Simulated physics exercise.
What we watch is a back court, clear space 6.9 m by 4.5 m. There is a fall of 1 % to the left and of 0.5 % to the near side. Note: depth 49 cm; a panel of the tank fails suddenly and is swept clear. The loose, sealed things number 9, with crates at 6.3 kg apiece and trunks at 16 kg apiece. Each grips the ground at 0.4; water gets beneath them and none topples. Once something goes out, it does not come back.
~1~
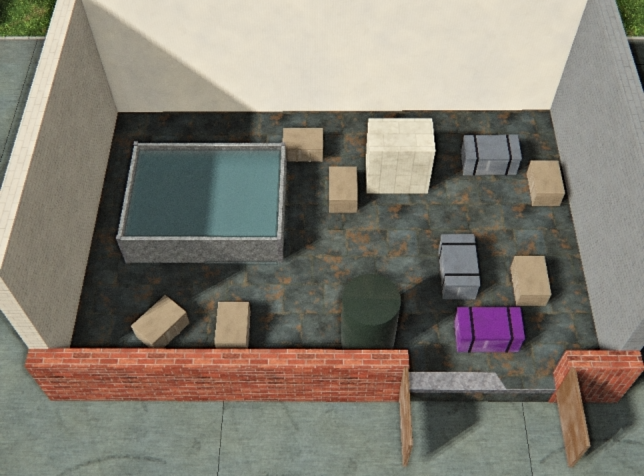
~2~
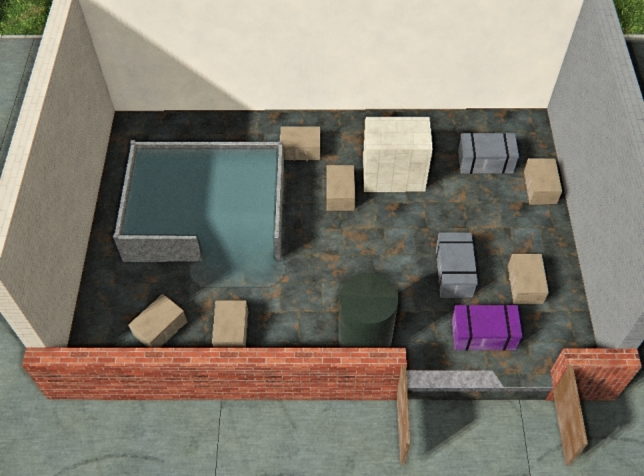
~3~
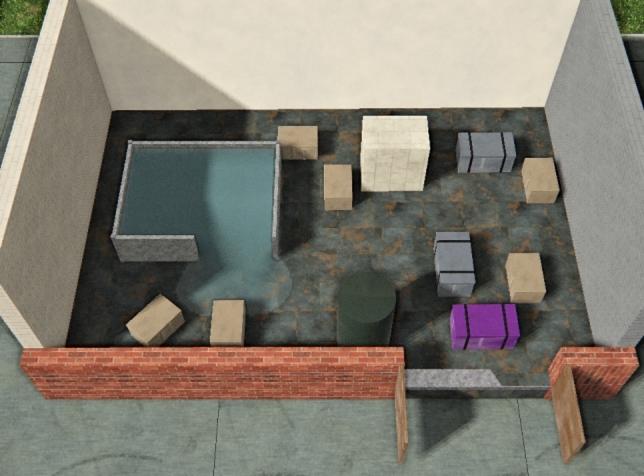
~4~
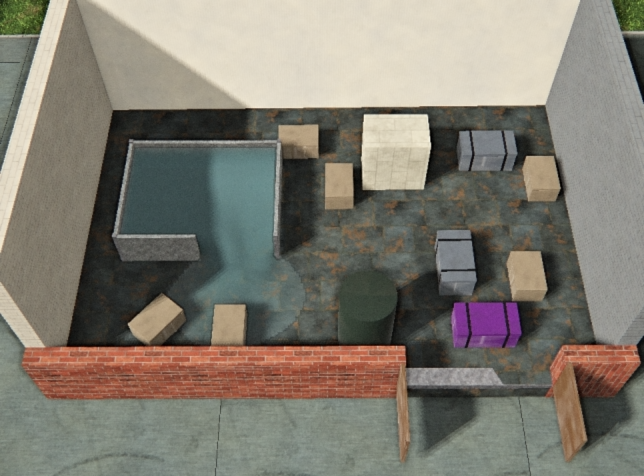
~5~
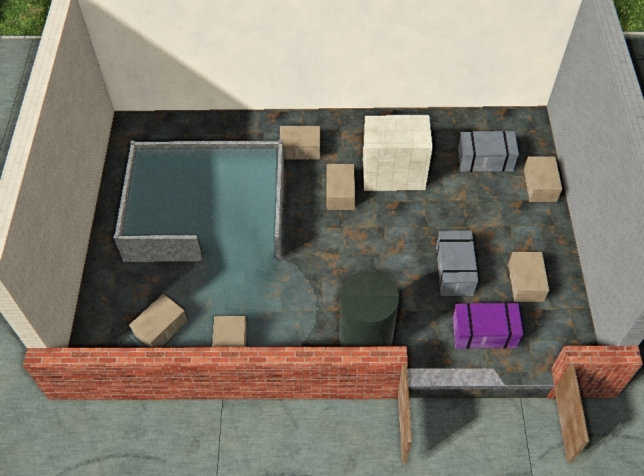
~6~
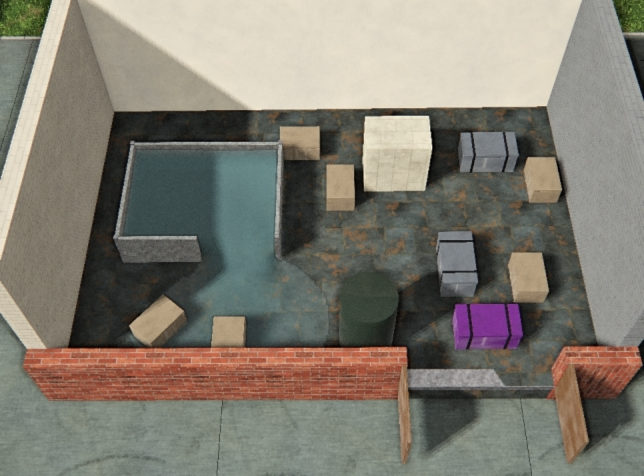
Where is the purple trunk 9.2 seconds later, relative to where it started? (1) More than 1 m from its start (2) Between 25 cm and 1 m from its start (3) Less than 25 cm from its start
The answer is 3.
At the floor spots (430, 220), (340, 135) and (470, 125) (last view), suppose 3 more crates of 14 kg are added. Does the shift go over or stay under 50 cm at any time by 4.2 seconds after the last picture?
One by one: Beyond the mark, below the mark, below the mark.
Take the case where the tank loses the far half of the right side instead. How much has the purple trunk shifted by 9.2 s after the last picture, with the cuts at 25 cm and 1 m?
So, for the purple trunk: It is carried a long way.
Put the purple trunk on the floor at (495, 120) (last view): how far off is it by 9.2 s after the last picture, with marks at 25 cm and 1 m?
Put there, it remains roughly in place.
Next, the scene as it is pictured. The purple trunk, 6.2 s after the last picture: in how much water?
2 cm, roughly.
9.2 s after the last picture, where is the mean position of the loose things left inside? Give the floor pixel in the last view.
Mean floor pixel: About (439, 199).
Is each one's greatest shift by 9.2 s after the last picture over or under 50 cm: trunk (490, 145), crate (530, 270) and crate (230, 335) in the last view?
Taking them in order: Fell shy, fell shy and exceeded.
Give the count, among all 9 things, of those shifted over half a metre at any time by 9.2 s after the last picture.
4.
Then, 1.2 s after the last picture the purple trunk is near (489, 320), 0.0 m from its start, aground; 0 of 9 are out; 2 afloat.
Then, 3.8 s after the last picture the purple trunk is near (489, 320), 0.0 m from its start, aground; 0 of 9 are out; 2 afloat.
Then, 6.2 s after the last picture the purple trunk is near (489, 320), 0.0 m from its start, aground; 0 of 9 are out; 4 afloat.
Then, 9.2 s after the last picture the purple trunk is near (489, 320), 0.0 m from its start, aground; 0 of 9 are out; 4 afloat.
